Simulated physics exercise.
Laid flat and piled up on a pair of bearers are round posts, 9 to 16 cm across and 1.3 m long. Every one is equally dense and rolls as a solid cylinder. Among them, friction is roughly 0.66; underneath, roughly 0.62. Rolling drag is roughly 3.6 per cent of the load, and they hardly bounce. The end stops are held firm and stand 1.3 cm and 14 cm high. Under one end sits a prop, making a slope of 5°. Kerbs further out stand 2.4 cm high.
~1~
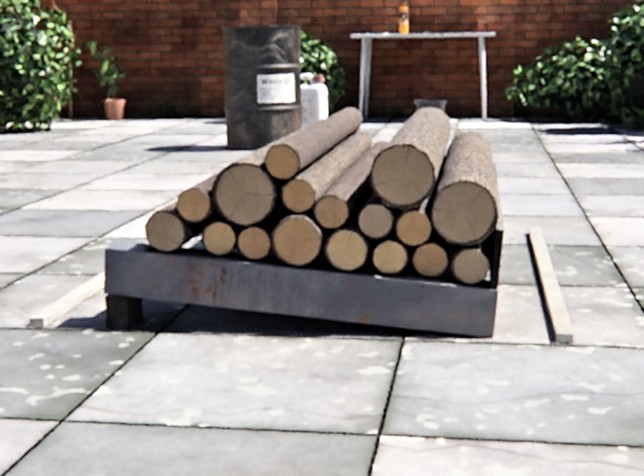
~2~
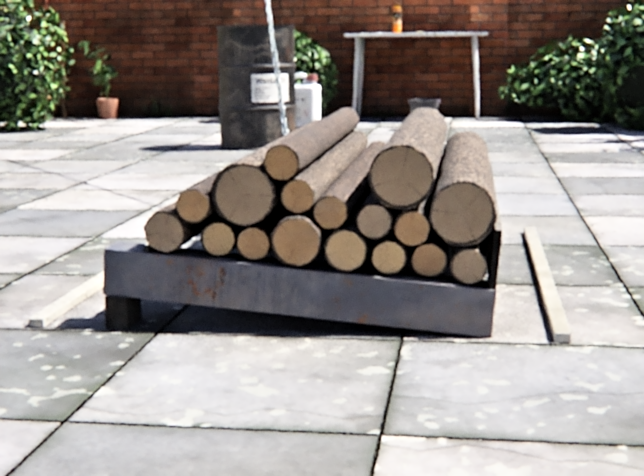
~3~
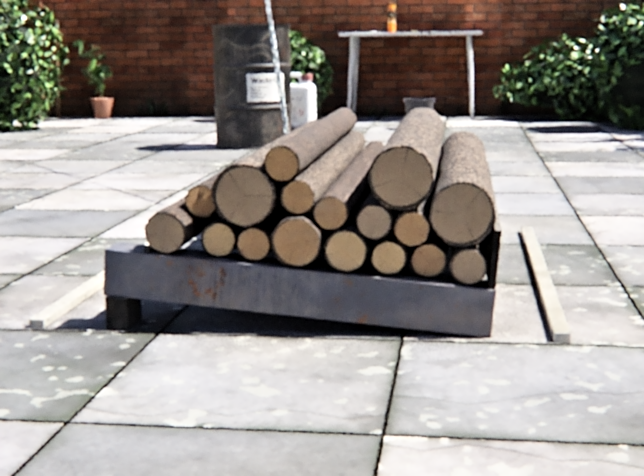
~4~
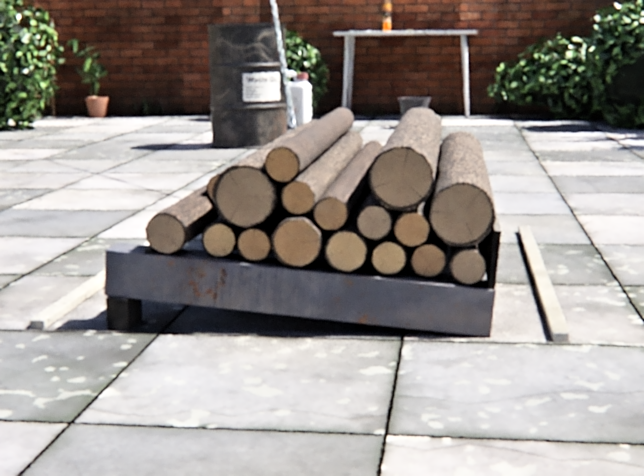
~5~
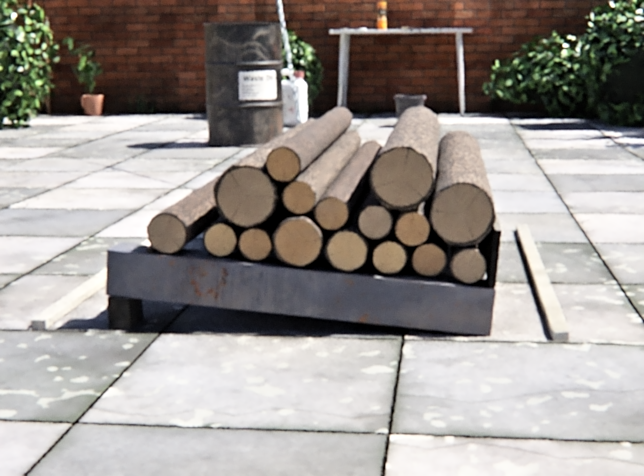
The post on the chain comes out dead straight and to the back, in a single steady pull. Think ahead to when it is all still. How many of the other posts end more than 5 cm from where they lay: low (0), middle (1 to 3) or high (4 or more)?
Result: Low (count 0).
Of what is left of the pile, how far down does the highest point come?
Roughly 0 cm lower.
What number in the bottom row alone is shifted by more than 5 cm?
0.
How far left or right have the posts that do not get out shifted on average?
Mean shift: Approx. 0 cm, leftward.
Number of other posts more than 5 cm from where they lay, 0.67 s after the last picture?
That would be 0 by then, I'd say.
Then, 0.76 s past the final picture, 0 now displaced over 5 cm.
Then, 0.85 s past the final picture, 0 now displaced over 5 cm.
At rest 1.2 s after the last picture, 0 moved over 5 cm; not one over the kerbs; top of the pile 46 cm high, from 46 cm.
